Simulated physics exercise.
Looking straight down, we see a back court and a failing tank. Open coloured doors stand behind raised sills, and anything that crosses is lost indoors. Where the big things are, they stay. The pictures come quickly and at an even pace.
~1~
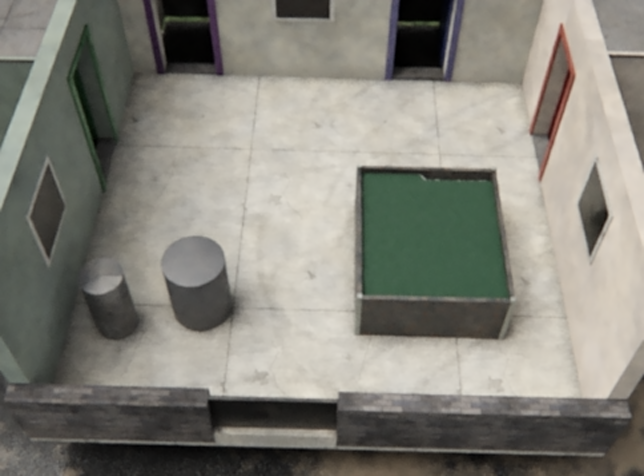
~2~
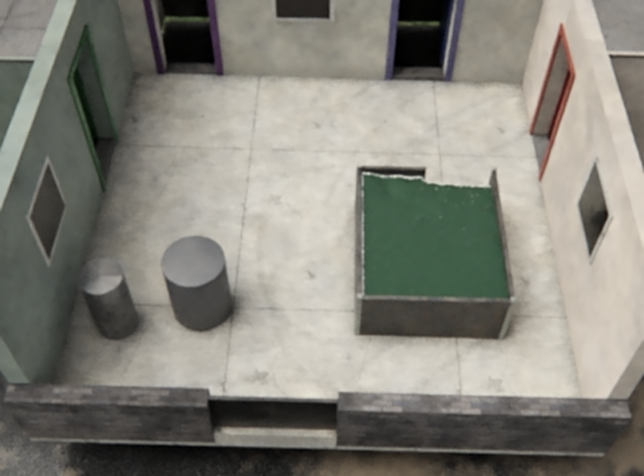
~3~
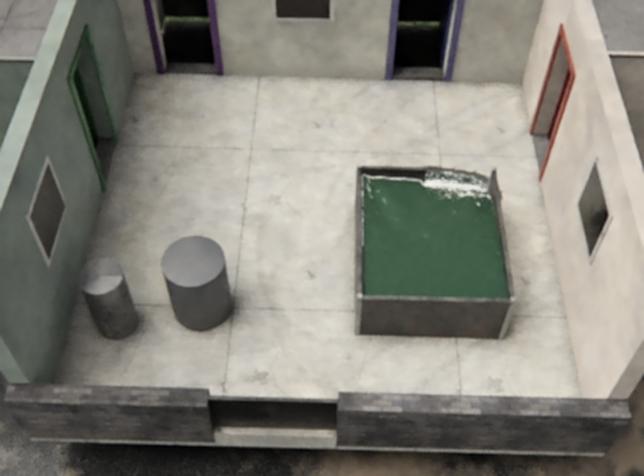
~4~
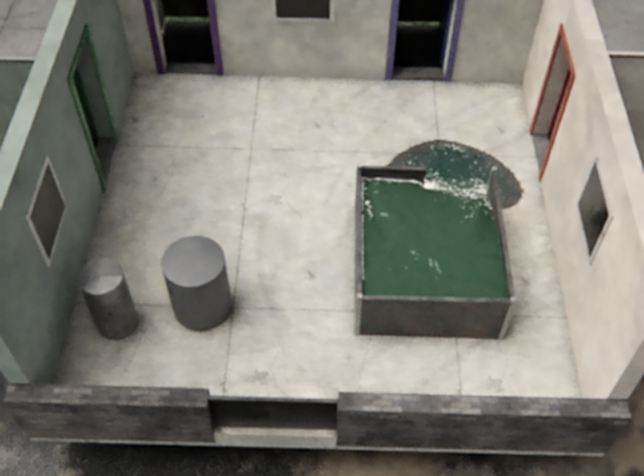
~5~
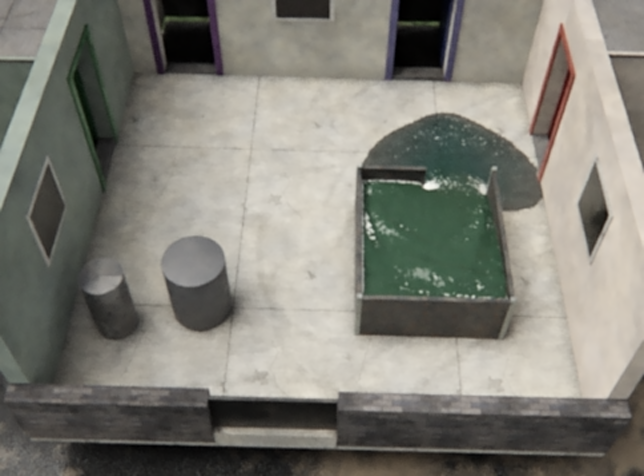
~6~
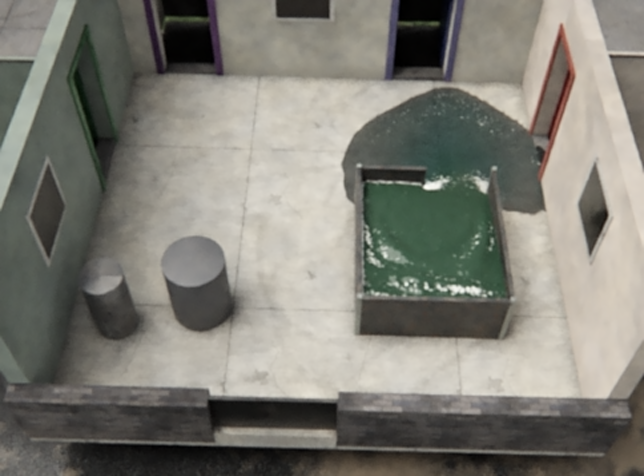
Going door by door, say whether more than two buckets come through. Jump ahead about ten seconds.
Through the red door, more than two; through the blue door, more than two; through the green door, two or fewer; through the purple door, more than two.
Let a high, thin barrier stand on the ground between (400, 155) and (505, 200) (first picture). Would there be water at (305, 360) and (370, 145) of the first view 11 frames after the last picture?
Not wet, soaked.
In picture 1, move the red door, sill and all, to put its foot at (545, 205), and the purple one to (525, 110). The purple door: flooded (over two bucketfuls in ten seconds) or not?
In this case the purple door gets beyond it.
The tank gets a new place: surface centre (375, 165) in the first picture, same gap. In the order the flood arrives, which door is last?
The one in green, that's the one.
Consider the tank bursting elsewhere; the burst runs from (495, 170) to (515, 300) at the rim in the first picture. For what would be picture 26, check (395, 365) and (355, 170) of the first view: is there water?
Taking them in turn, they come out soaked and spared.
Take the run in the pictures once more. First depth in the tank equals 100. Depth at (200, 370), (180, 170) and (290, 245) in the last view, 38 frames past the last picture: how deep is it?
The three come to near 0, 6 and 2 per cent respectively.
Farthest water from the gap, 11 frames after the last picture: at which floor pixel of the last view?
The farthest wet point should be near (218, 76).
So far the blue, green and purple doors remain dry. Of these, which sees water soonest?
The door marked blue, before the others.
A moment on, water covers 25 % of the floor; the red door over two buckets in, the blue door over two buckets in, the green door not reached, the purple door not reached.
Next, water covers 25 % of the floor; the red door far over two buckets in, the blue door far over two buckets in, the green door not reached, the purple door not reached.
Then, water covers 35 % of the floor; the red door far over two buckets in, the blue door far over two buckets in, the green door not reached, the purple door wet at the sill, nothing in.
Later, water covers 60 % of the floor; the red door far over two buckets in, the blue door far over two buckets in, the green door wet at the sill, nothing in, the purple door under two buckets in.
In the end, water covers 90 % of the floor; the red door far over two buckets in, the blue door far over two buckets in, the green door wet at the sill, nothing in, the purple door over two buckets in.
